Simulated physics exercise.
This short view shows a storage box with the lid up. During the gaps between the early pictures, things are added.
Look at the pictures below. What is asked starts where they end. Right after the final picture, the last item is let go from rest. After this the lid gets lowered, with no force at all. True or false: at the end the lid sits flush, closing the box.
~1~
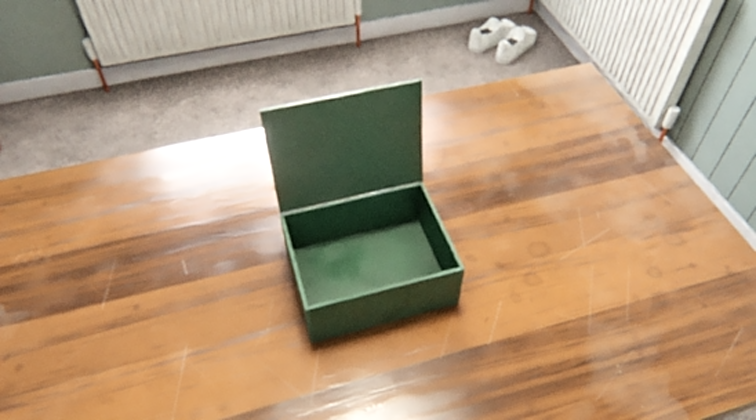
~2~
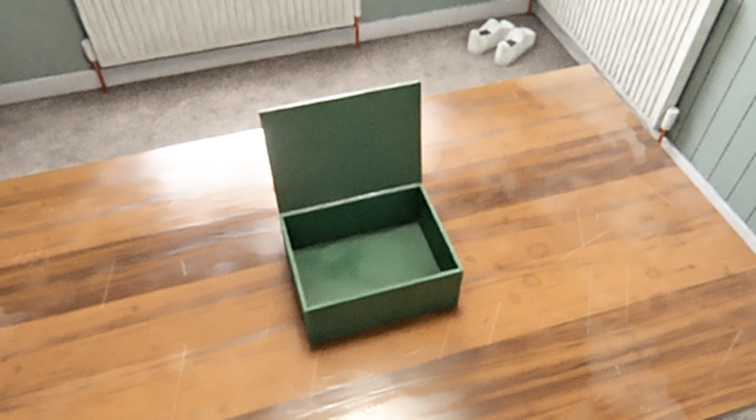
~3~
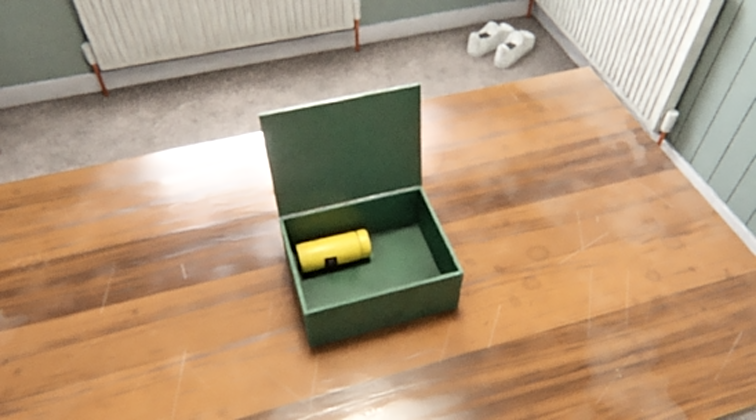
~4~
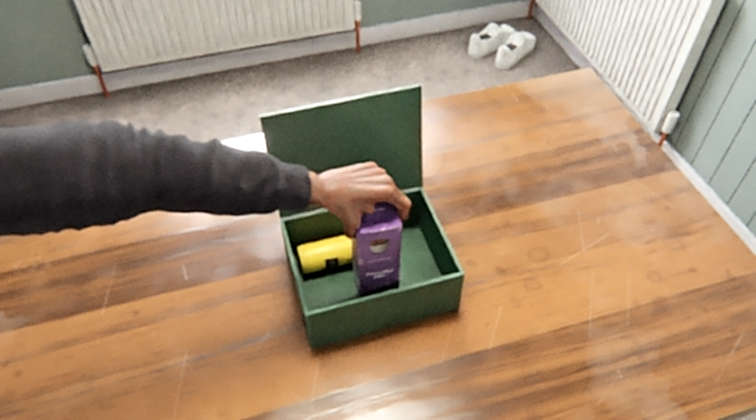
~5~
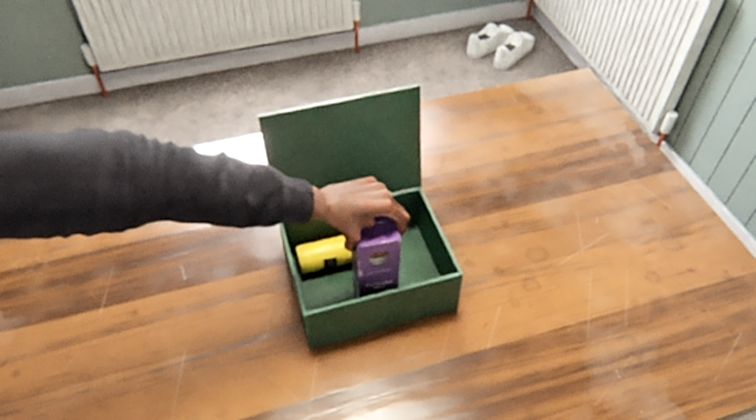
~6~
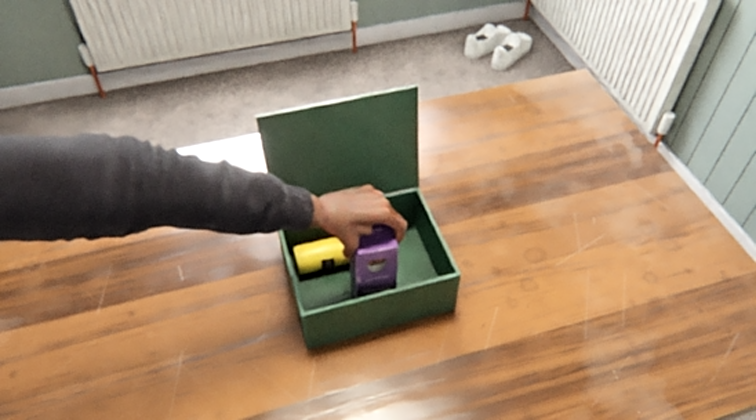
False, a gap remains.
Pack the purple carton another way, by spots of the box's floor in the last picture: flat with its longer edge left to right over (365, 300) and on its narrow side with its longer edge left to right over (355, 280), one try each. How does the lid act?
Shut, then shut.
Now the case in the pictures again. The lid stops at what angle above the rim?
I'd put it at roughly 35°.
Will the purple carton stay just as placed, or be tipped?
Looking at the last picture, the purple carton is left as set.
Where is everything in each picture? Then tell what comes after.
In the first frame, the last thing is not in view yet.
In the second frame, the last thing is not in view yet.
In the third frame, the last thing is not in view yet; yellow shaker (334, 251).
The fourth frame shows coming down; purple carton (376, 252); yellow shaker (335, 252).
The fifth frame shows coming down; purple carton (375, 263); yellow shaker (333, 252).
The sixth frame shows in place under the hand; purple carton (373, 270); yellow shaker (331, 253).
Then, 1.30 s past the last view, lid 83° above the rim.
Then, 1.70 s past the last view, lid 46° above the rim.
Then, 2.70 s past the last view, lid 35° above the rim.
Finally, lid 35° above the rim; both still in place. Final places as the last picture's camera would see them, purple carton near (373, 270).
